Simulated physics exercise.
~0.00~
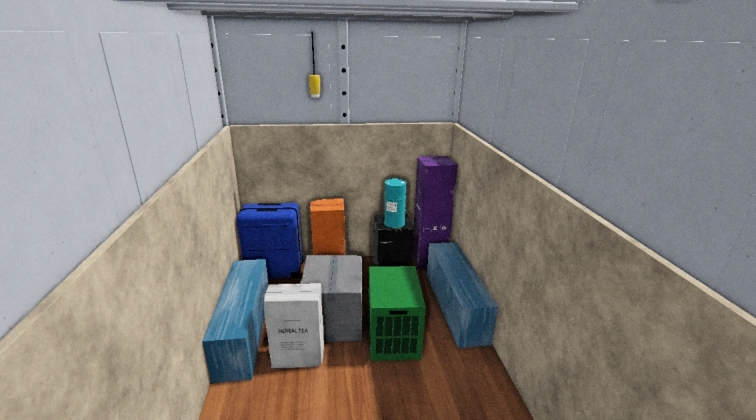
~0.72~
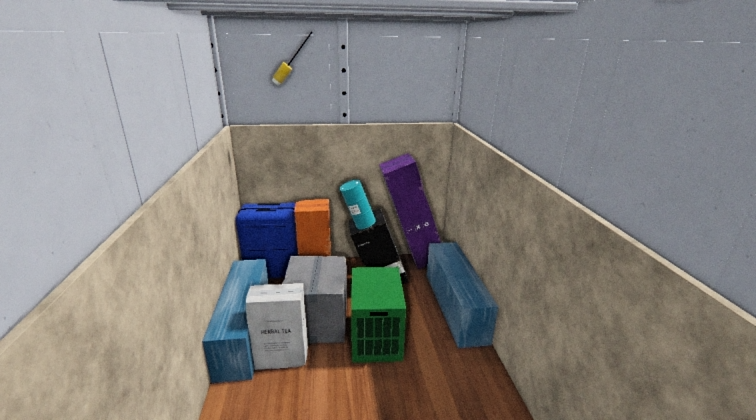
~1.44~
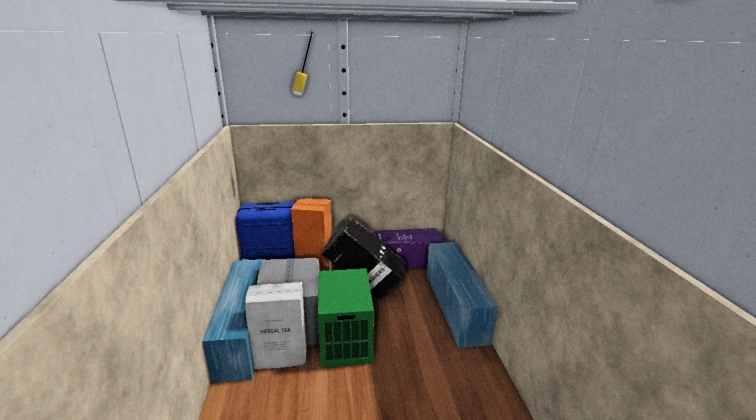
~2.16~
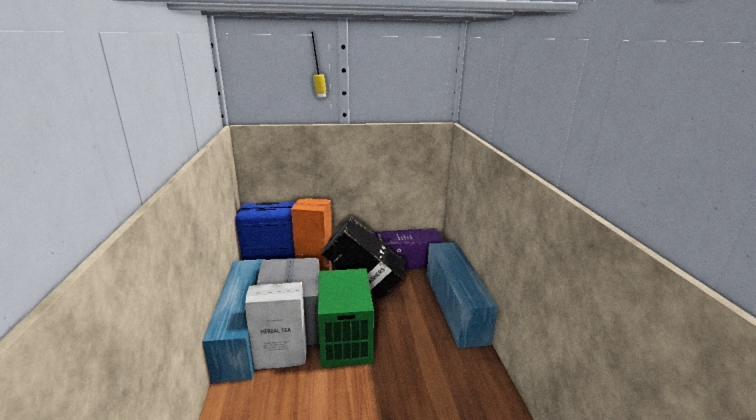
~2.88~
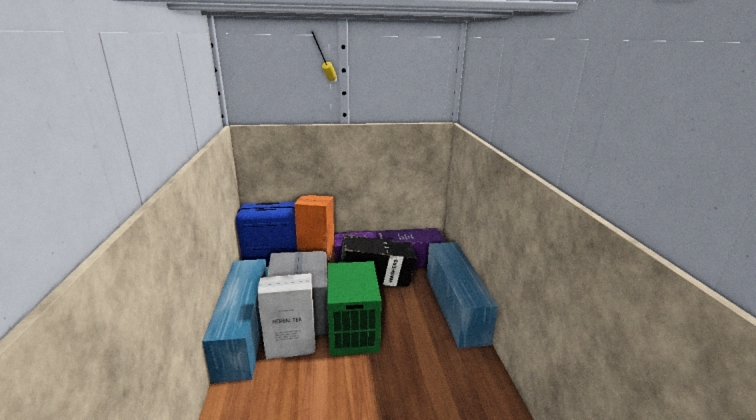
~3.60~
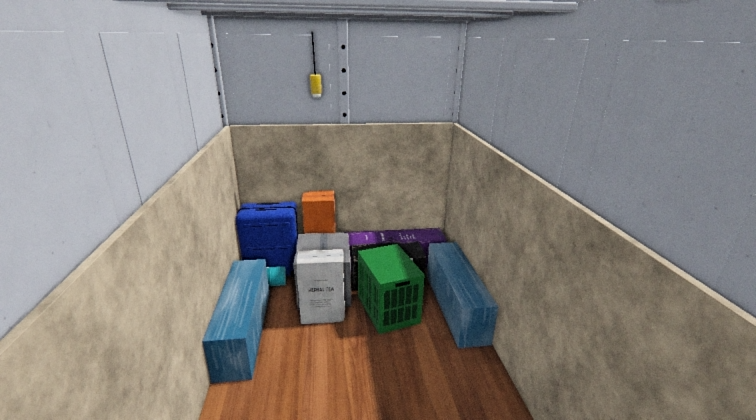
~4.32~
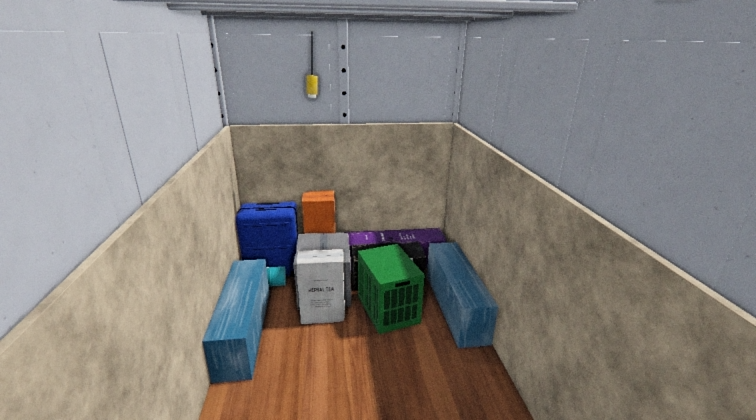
A tall purple box in the back of a van tipped over along with the black box beside it, and the turquoise canister fell, while other boxes slid left, then shifted right and forward, ending bunched near the front wall.
